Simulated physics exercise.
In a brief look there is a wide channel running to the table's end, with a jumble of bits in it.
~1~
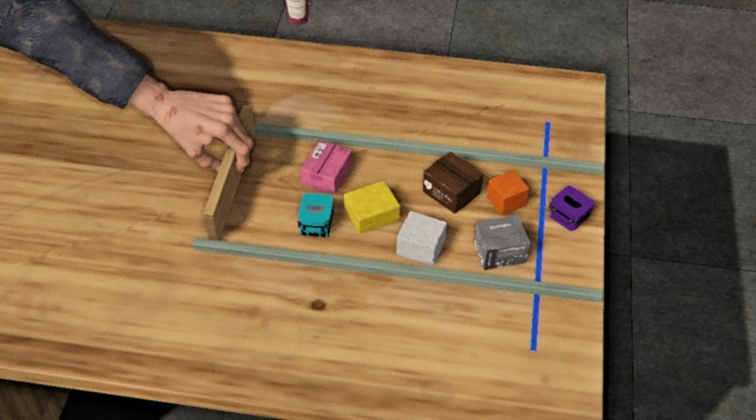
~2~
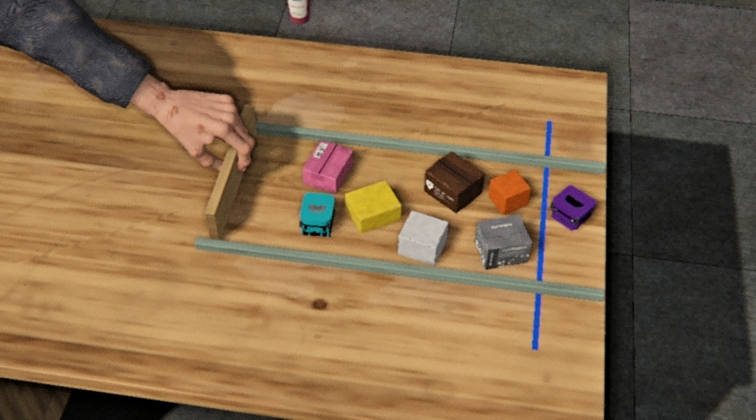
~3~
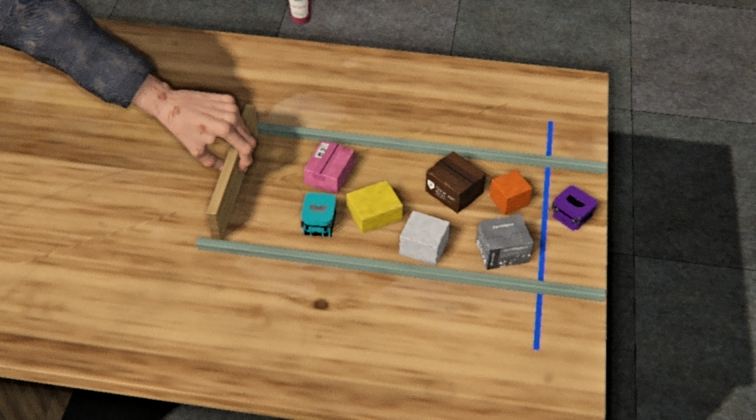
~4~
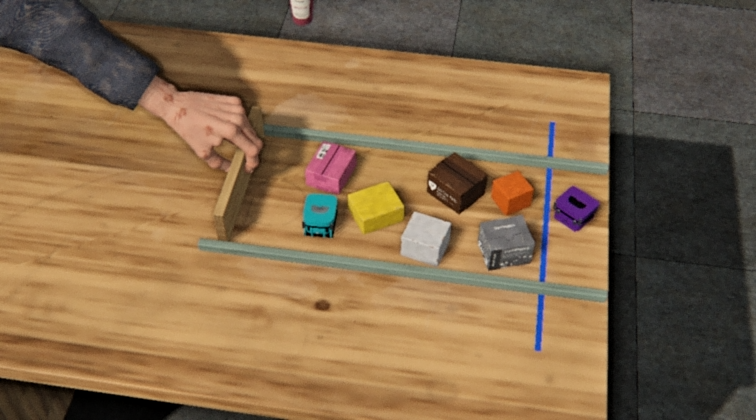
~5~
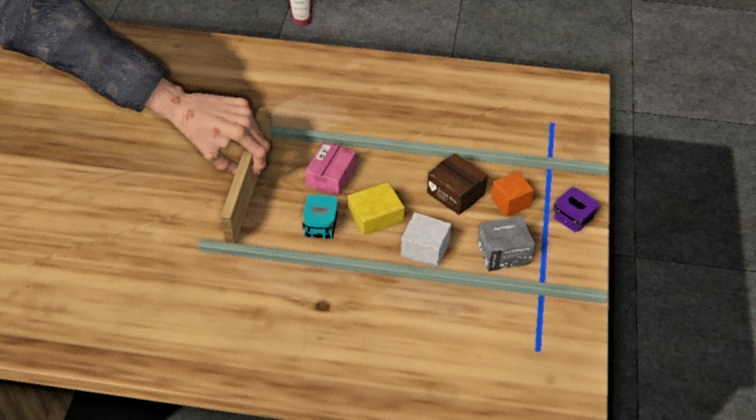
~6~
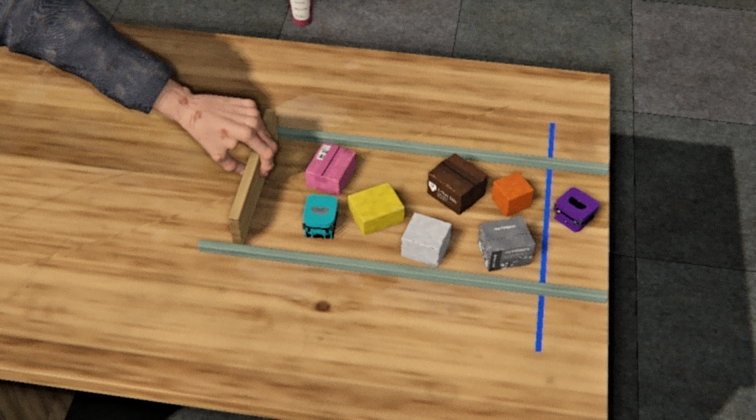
On a wooden table, a hand slides a board slightly right between two rails toward small colourful boxes, which stay still.
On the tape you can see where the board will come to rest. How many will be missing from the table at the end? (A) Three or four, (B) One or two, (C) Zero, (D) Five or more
The answer is A.
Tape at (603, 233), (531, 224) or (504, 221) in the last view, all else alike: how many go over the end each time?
Result per try: 8; 3; 1.
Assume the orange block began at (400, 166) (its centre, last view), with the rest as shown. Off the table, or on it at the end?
Well, the orange block keeps its place.
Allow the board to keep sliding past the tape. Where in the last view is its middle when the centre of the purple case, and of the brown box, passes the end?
I reckon its middle sits around (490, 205) and then around (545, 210).
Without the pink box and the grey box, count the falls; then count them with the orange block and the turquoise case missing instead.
1, then 2.
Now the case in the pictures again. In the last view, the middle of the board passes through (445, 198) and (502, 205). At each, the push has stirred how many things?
One spot: 7. Other spot: 8.
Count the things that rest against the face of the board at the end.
The count comes out at 2.
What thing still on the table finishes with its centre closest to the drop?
The brown box.
A little later, none off yet; purple case at rest near (576, 211); orange block at rest near (513, 194); grey box at rest near (506, 244).
Next, none off yet; purple case at rest near (576, 211); orange block moving near (522, 198); grey box moving near (516, 246).
Later still, none off yet; purple case tilted a little near (622, 225); orange block shifted well along near (583, 211); grey box shifted well along near (595, 257).
When it is over, the number that fall off is three or four; down, grey box, orange block and purple case.
